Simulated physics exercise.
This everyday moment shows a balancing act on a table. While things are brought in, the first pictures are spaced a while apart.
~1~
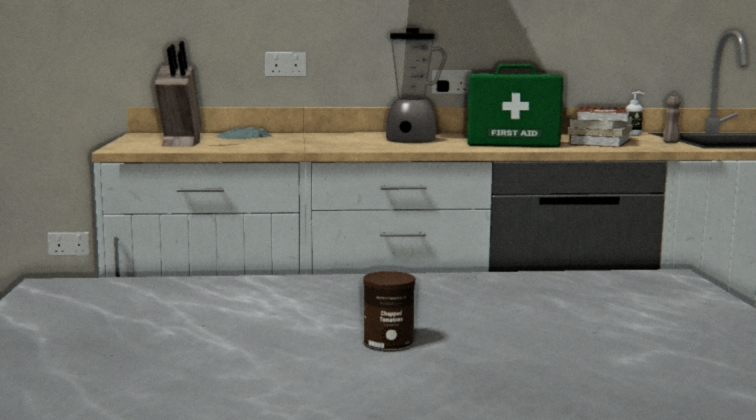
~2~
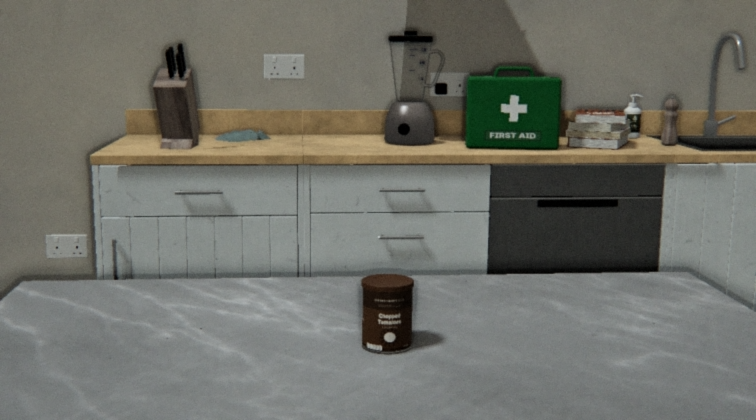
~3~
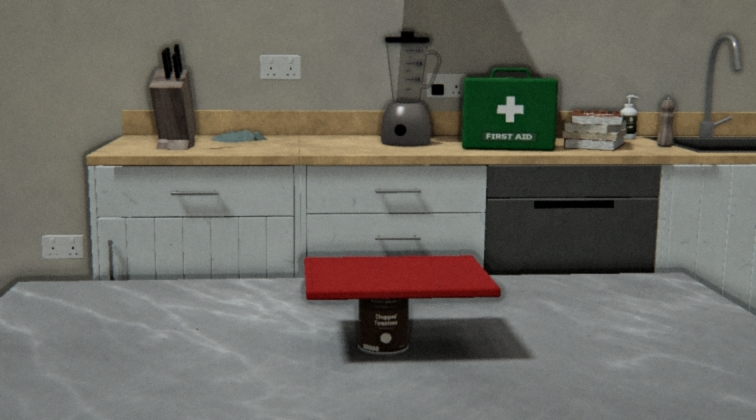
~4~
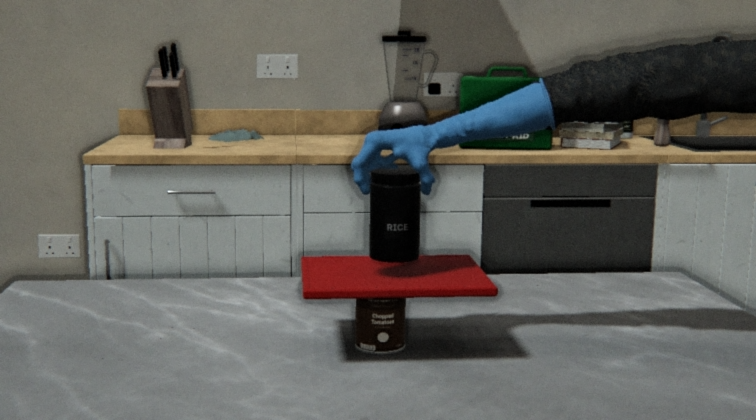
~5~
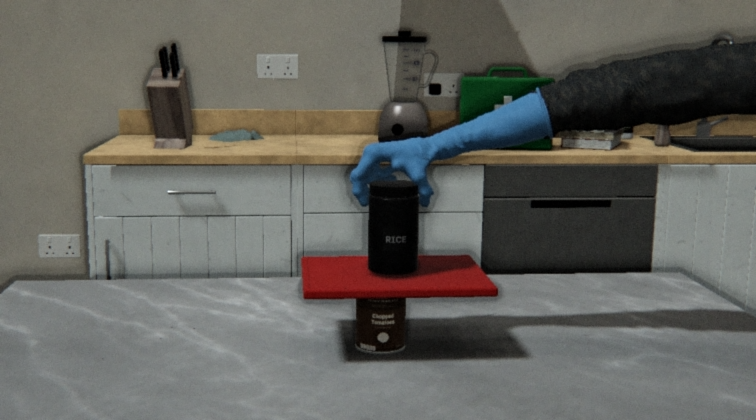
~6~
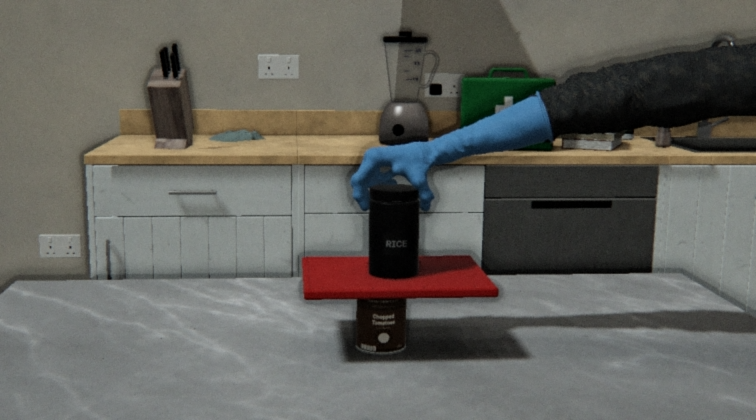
A blue-gloved hand lowers a black jar onto a red lid resting on a brown can.
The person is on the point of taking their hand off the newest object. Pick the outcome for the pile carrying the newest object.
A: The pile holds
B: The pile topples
(A) The pile holds.
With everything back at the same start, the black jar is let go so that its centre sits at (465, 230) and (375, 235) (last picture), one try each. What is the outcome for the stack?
In the first try it breaks down, then in the second try it remains standing.
Then, 0.20 s past the last view, nothing moves.
Then, 0.60 s past the last view, black jar resting near (394, 231).
Finally, all 3 still in place. Final places as the last picture's camera would see them, black jar near (394, 231). The stack keeps its balance.
